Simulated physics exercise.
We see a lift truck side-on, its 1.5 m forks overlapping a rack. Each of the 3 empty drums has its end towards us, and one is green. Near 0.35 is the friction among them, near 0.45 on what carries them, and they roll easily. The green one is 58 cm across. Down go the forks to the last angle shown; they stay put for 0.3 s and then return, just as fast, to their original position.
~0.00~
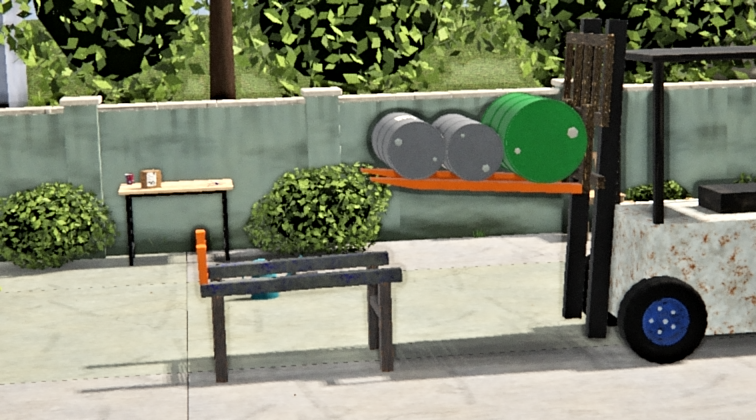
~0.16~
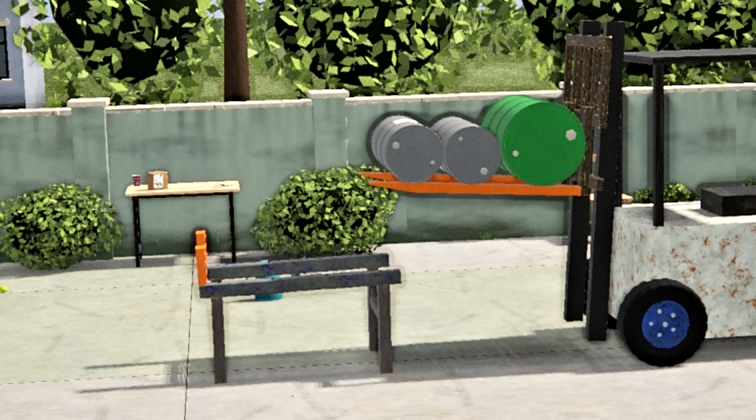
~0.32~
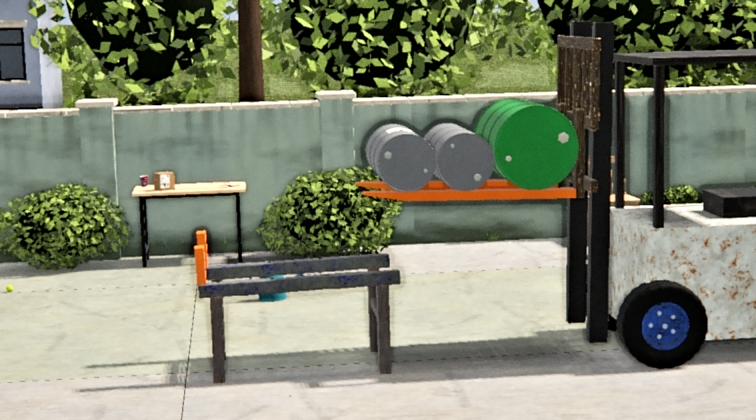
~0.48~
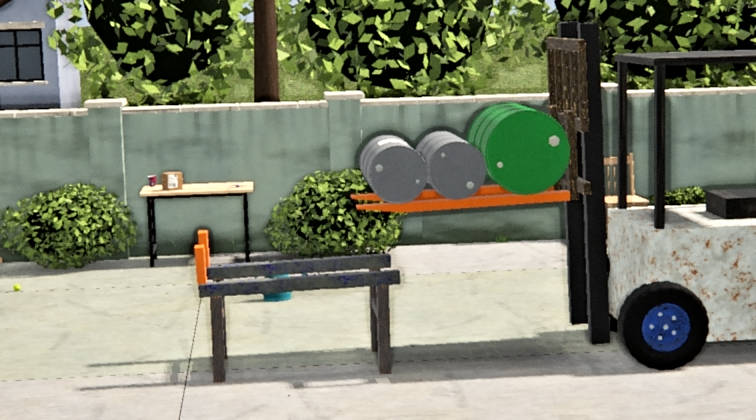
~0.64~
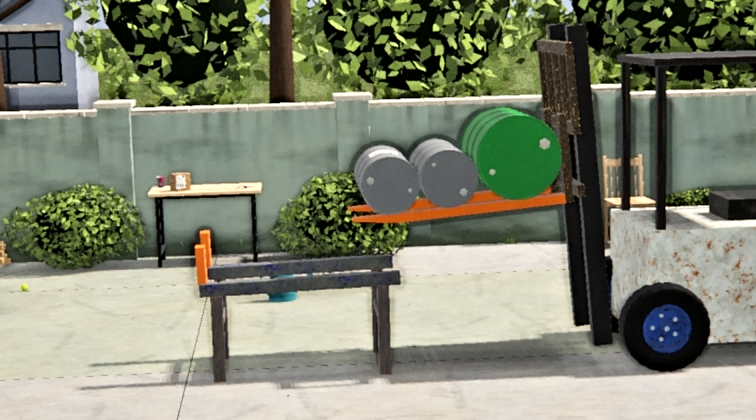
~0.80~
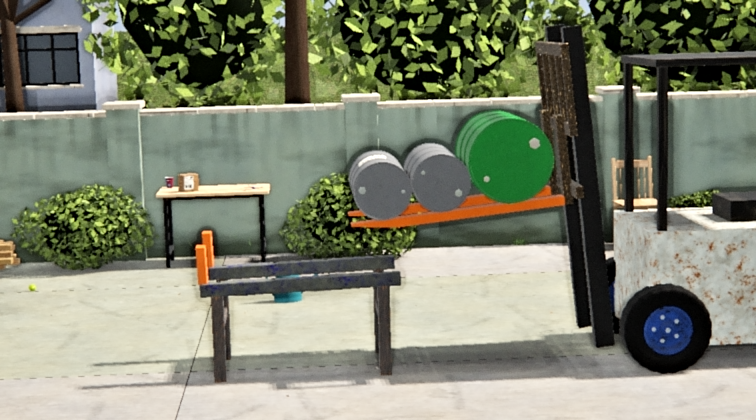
A forklift's orange forks, carrying two gray drums and a larger green one above a low rack, tilted gradually from nearly level until their tips pointed downward, and the drums shifted slightly left and down with them.
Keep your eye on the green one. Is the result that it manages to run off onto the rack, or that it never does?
It never does.
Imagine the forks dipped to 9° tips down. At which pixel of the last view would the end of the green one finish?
I'd put it somewhere near (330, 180).
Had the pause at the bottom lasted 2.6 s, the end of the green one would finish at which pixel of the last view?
(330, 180), roughly.
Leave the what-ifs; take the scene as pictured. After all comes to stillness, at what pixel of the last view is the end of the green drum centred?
(547, 146), roughly.
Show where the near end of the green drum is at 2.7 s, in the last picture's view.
Around pixel (421, 141).
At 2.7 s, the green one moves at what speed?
Its speed is roughly 0.0 m/s.
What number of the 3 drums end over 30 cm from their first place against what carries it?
In all, 2.
After 2.7 s, green is on the forks, 30 cm from the tips; 2 gone from the forks.
At rest (5.4 s), green is on the forks, 115 cm from the tips; 2 gone from the forks.
